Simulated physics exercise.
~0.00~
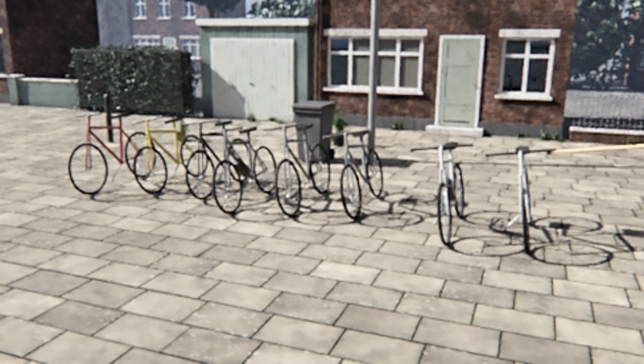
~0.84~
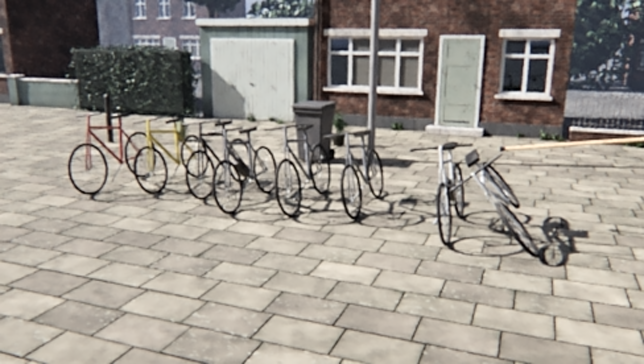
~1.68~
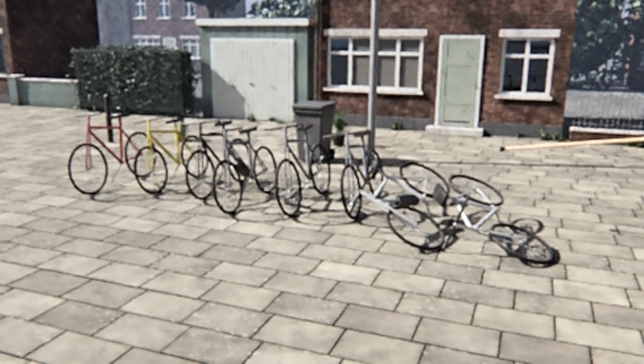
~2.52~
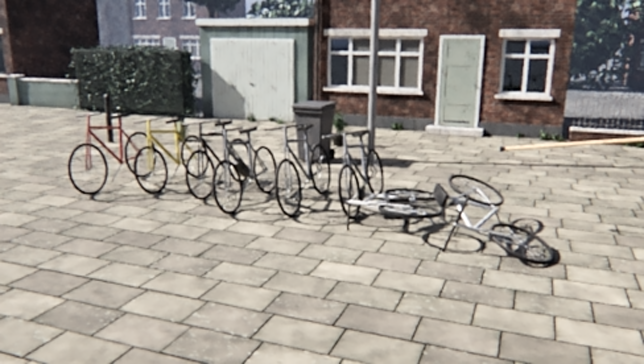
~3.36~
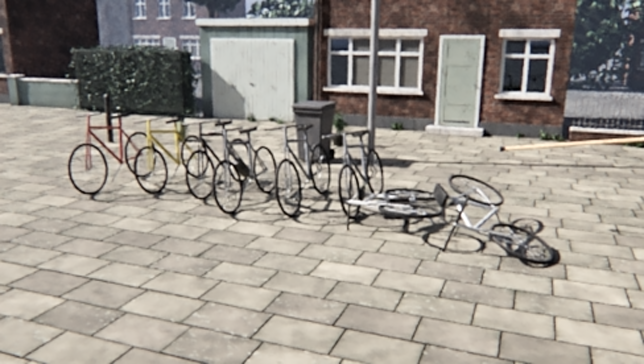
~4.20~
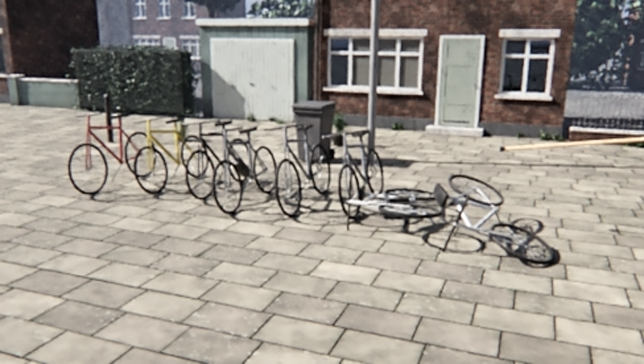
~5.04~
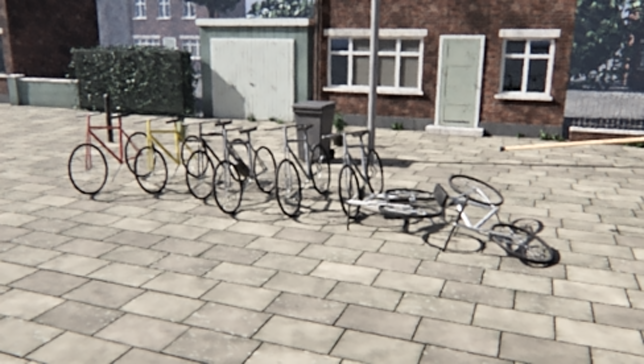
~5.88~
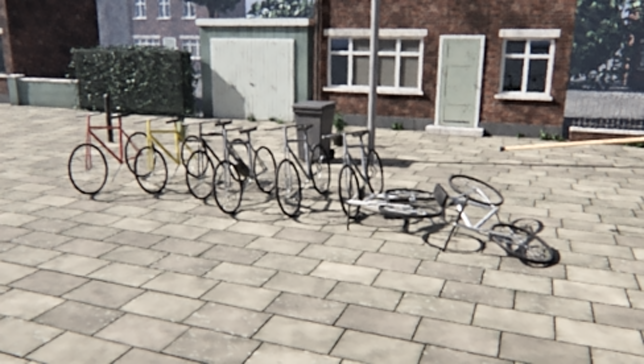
A thin pole slid left and the bicycle at the right end of the row tipped over, knocking down the one beside it, and both ended up lying on the paving while the others, including the red and yellow ones, stayed standing.
